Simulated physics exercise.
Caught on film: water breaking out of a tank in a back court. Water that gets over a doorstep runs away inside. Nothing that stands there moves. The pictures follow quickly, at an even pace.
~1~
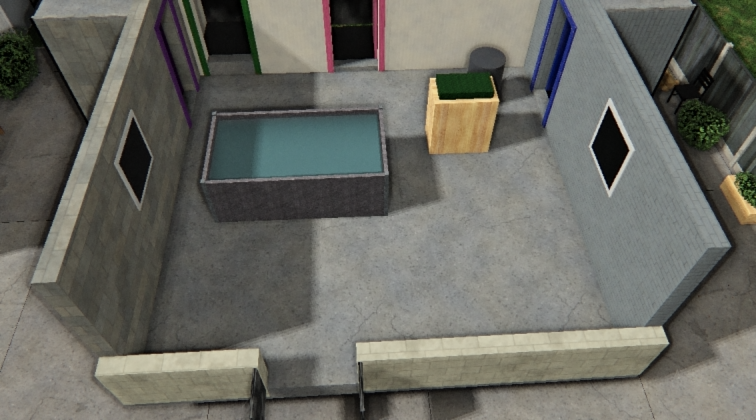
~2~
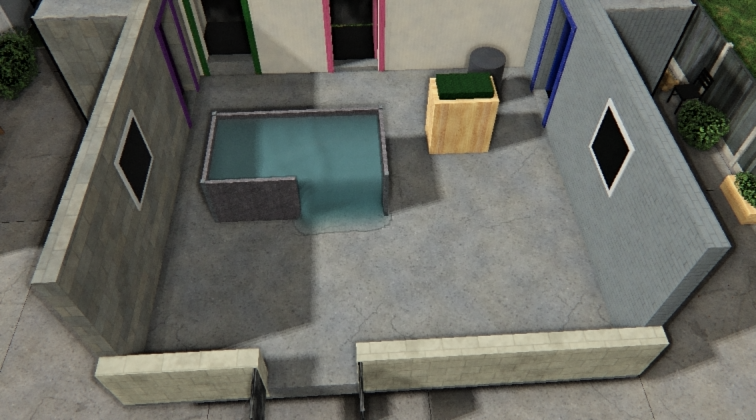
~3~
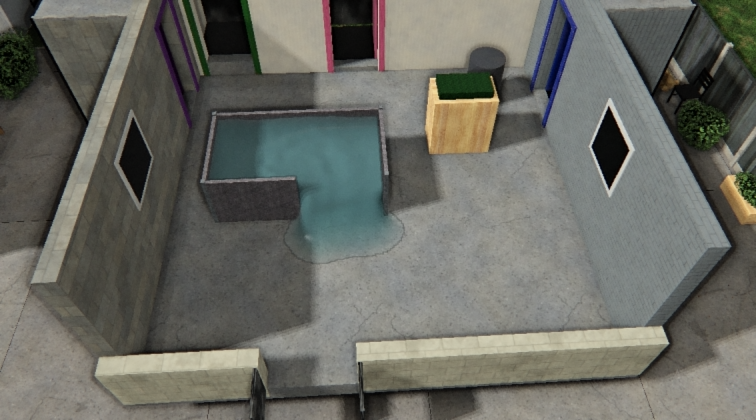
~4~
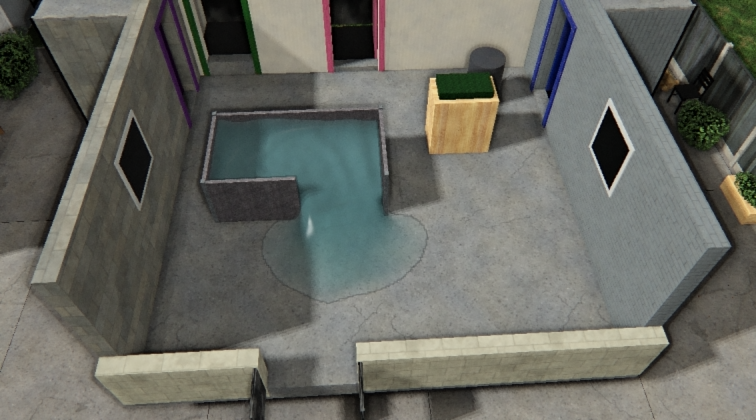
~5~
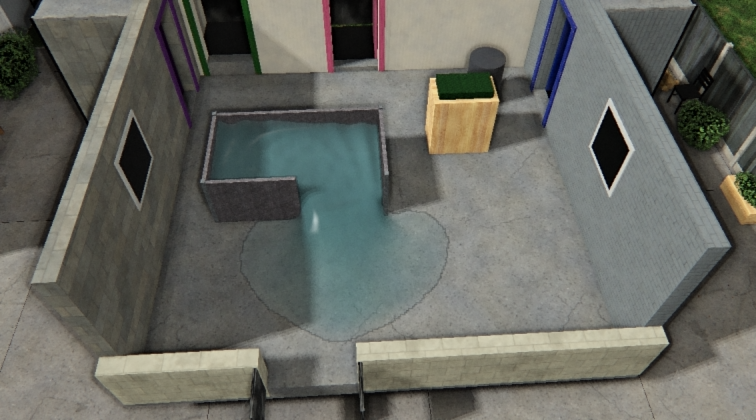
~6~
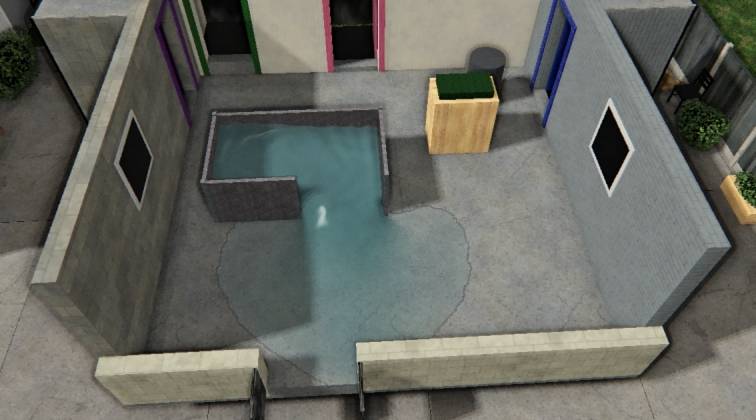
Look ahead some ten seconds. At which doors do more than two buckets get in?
One by one: The pink door holds within the limit; the blue door floods; the purple door holds within the limit; the green door holds within the limit.
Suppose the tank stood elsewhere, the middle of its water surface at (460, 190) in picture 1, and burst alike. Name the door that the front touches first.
I say the one in blue.
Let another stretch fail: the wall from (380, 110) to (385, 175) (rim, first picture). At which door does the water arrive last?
I say the one in purple.
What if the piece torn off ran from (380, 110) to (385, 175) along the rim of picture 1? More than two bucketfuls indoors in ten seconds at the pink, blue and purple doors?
The pink one keeps below it, the blue one takes more, the purple one passes that mark.
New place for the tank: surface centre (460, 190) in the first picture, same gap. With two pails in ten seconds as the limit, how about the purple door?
In short: Purple door passes that mark.
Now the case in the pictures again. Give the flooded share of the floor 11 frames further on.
Roughly 35 per cent.
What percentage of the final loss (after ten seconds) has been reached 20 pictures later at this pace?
Roughly 60 per cent.
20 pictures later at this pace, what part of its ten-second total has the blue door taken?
I make it 0 per cent.
A moment on, water covers 30 % of the floor; the pink door not reached, the blue door not reached, the purple door not reached, the green door not reached.
Next, water covers 35 % of the floor; the pink door not reached, the blue door not reached, the purple door not reached, the green door not reached.
Then, water covers 55 % of the floor; the pink door not reached, the blue door wet at the sill, nothing in, the purple door not reached, the green door not reached.
Later, water covers 80 % of the floor; the pink door wet at the sill, nothing in, the blue door under two buckets in, the purple door wet at the sill, nothing in, the green door not reached.
In the end, water covers 100 % of the floor; the pink door wet at the sill, nothing in, the blue door over two buckets in, the purple door under two buckets in, the green door wet at the sill, nothing in.
